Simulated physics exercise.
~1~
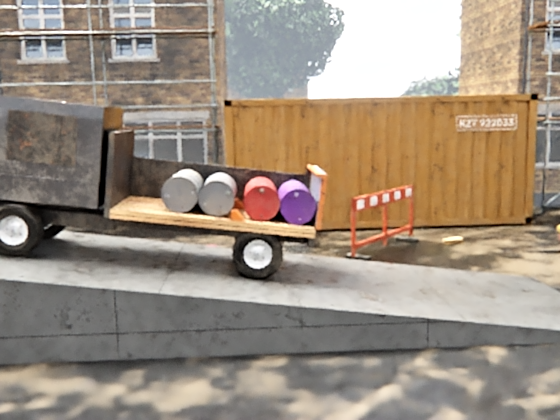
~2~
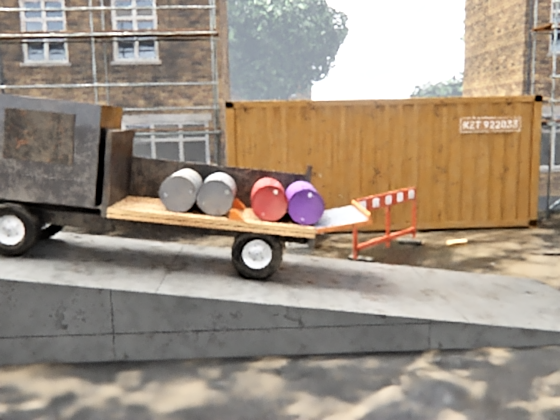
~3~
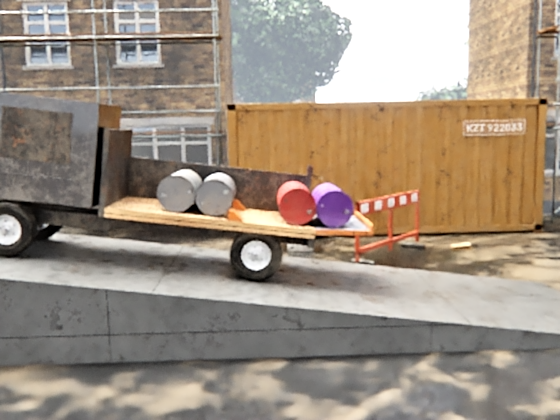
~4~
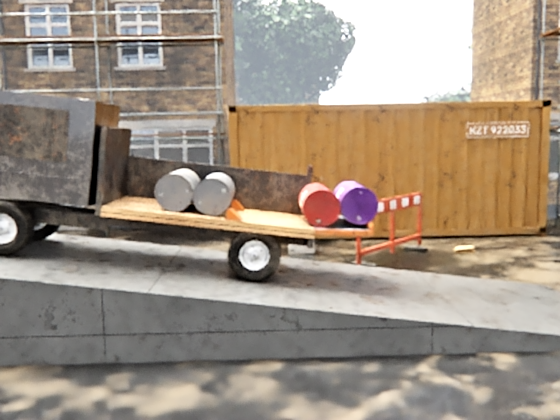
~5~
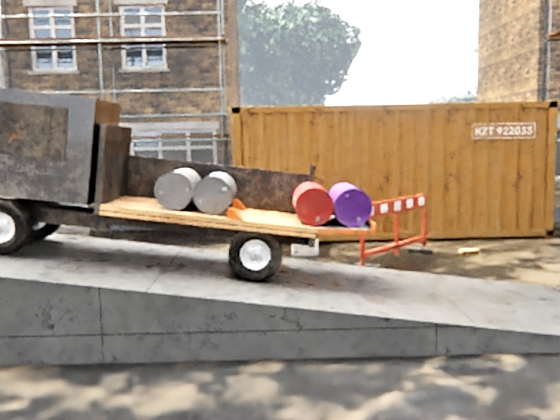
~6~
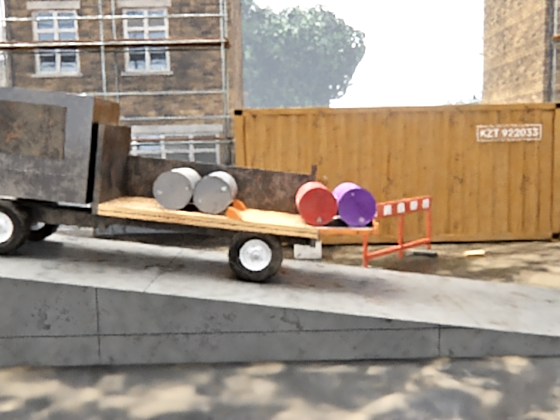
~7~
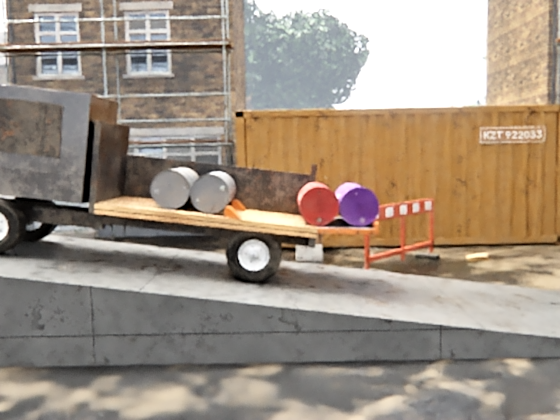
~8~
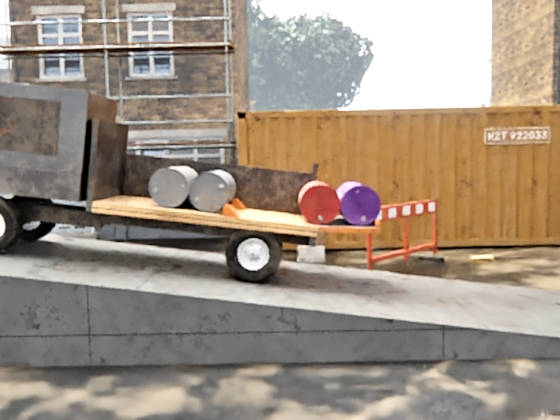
Red and purple drums rolling right onto a truck's lowering tailgate, nudging back slightly and resting there while two grey drums stay put.
